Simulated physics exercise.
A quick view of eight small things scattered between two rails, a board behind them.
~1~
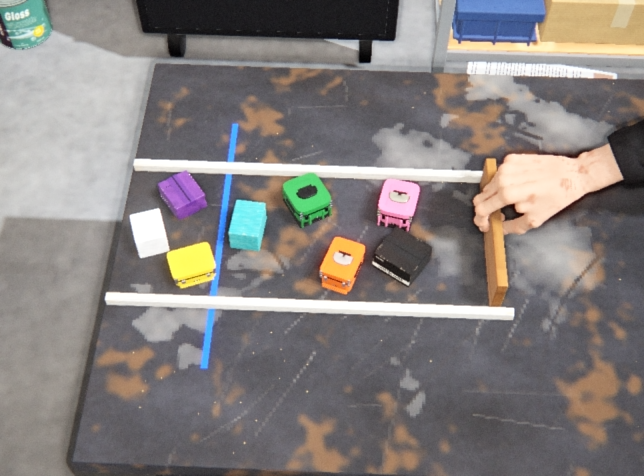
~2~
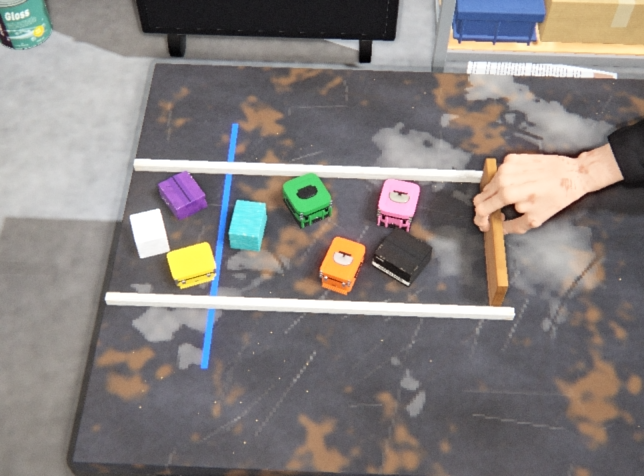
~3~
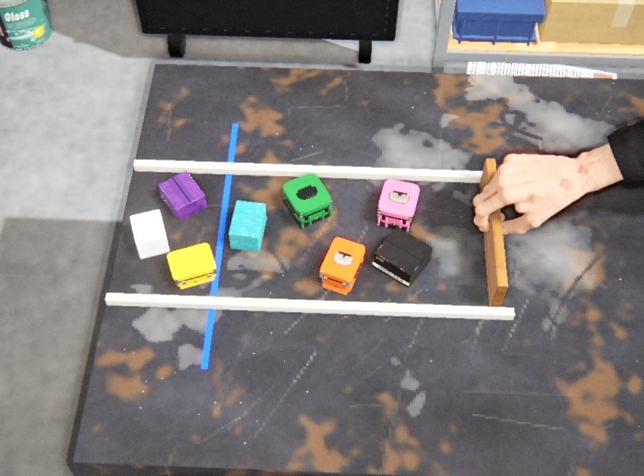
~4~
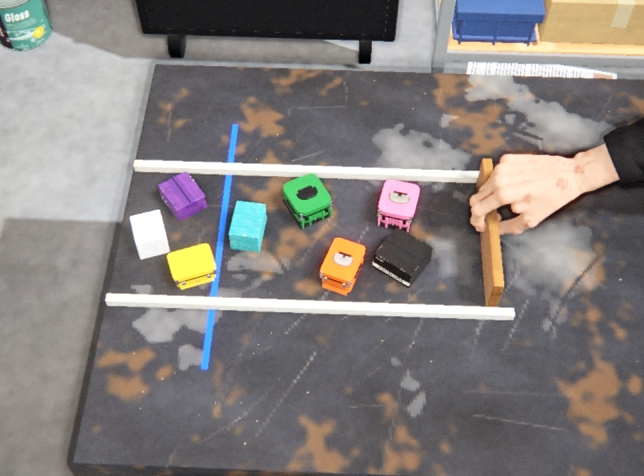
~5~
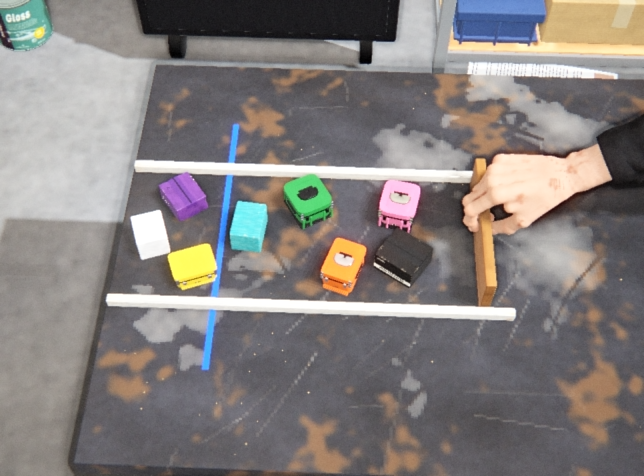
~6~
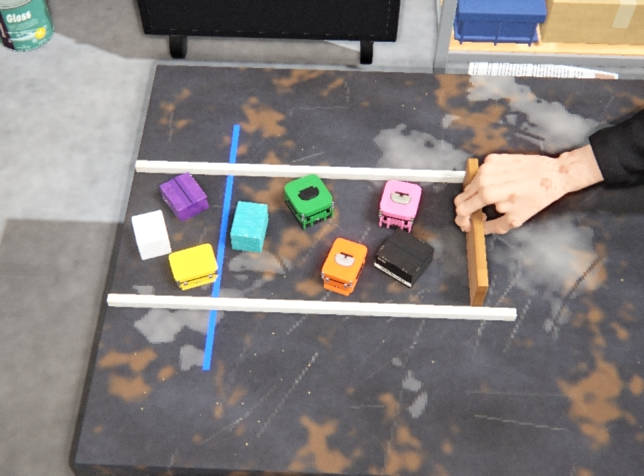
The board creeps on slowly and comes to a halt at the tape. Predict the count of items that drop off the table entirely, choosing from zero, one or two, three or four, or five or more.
The count is zero.
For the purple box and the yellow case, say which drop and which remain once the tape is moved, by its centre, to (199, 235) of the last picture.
Result - the purple box is gone, the yellow case is gone.
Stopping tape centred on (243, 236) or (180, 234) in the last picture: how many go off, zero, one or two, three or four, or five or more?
Not one, then three or four.
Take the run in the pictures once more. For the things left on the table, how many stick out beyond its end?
The total comes out at 2.
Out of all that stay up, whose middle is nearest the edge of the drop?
Closest in the end is the yellow case.
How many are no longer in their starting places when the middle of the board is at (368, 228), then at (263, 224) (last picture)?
Counts: 4 / 7.
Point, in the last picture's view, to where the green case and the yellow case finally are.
Looks like one lands around (176, 187), and the other around (120, 268).
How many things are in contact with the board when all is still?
Contact count: 2.
Early on, none off yet; white block at rest near (152, 235); purple box at rest near (184, 197); yellow case at rest near (194, 267).
A while later, none off yet; white block at rest near (151, 235); purple box travelled a little near (166, 194); yellow case travelled about its own width near (155, 268).
Finally, the number that fall off is zero.
